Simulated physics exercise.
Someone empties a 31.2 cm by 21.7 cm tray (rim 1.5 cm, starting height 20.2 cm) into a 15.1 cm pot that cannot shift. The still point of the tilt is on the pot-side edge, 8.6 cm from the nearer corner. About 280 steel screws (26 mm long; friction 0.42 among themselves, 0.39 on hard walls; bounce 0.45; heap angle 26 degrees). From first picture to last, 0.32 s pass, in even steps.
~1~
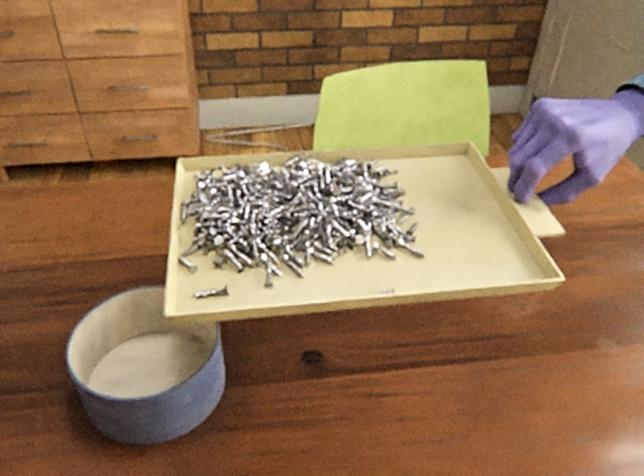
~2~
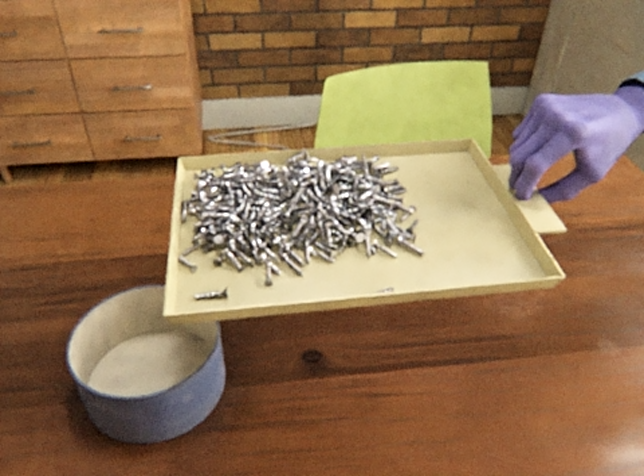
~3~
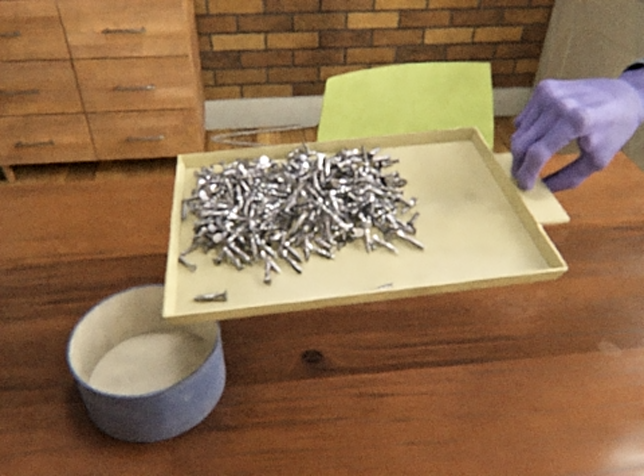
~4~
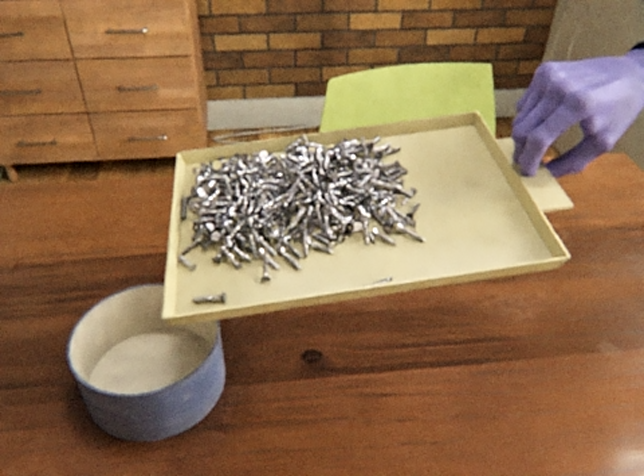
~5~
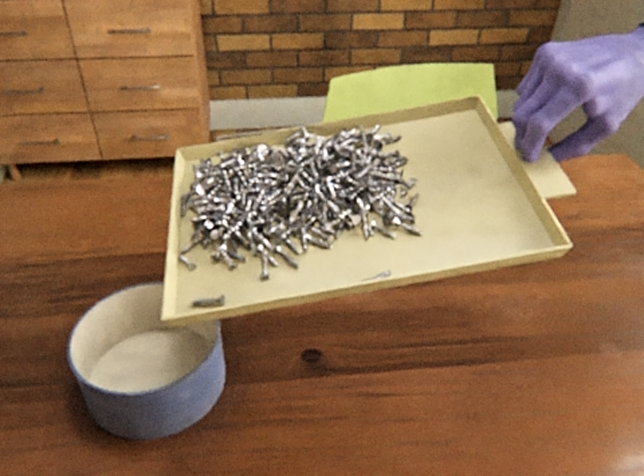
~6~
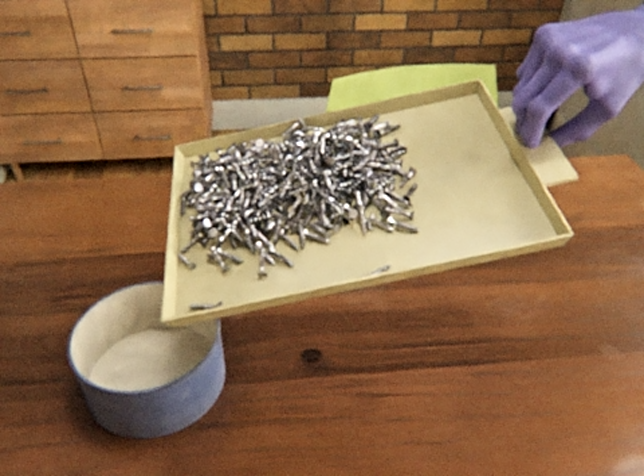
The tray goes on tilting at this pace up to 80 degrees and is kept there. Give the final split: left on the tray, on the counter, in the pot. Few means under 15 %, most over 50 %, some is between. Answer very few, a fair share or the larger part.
Left on the tray: Very few; on the counter: The larger part; in the pot: A fair share.
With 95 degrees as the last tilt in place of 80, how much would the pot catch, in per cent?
In that case some 35 per cent.
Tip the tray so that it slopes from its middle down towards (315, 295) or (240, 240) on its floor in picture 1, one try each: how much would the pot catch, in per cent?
Some 5 and 70 per cent.
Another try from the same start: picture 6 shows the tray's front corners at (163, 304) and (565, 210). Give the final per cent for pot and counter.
Pot 60, counter 35.
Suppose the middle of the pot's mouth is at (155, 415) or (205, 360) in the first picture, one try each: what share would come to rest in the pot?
Some 90 and 50 per cent.
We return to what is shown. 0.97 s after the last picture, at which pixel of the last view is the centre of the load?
At about (166, 299).
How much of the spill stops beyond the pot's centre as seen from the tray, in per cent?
Some 30 per cent.
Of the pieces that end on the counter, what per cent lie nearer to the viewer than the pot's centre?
Some 100 per cent.
Then, 0.58 s after the last picture, tilt 45 degrees; the tray holds 100 %, the pot 0 %.
Then, 0.97 s after the last picture, tilt 66 degrees; the tray holds 55 %, the pot 5 %.
Then, 1.45 s after the last picture, tilt 80 degrees; the tray holds 5 %, the pot 30 %.
In the end, tray 0 %, counter 65 %, pot 30 %.
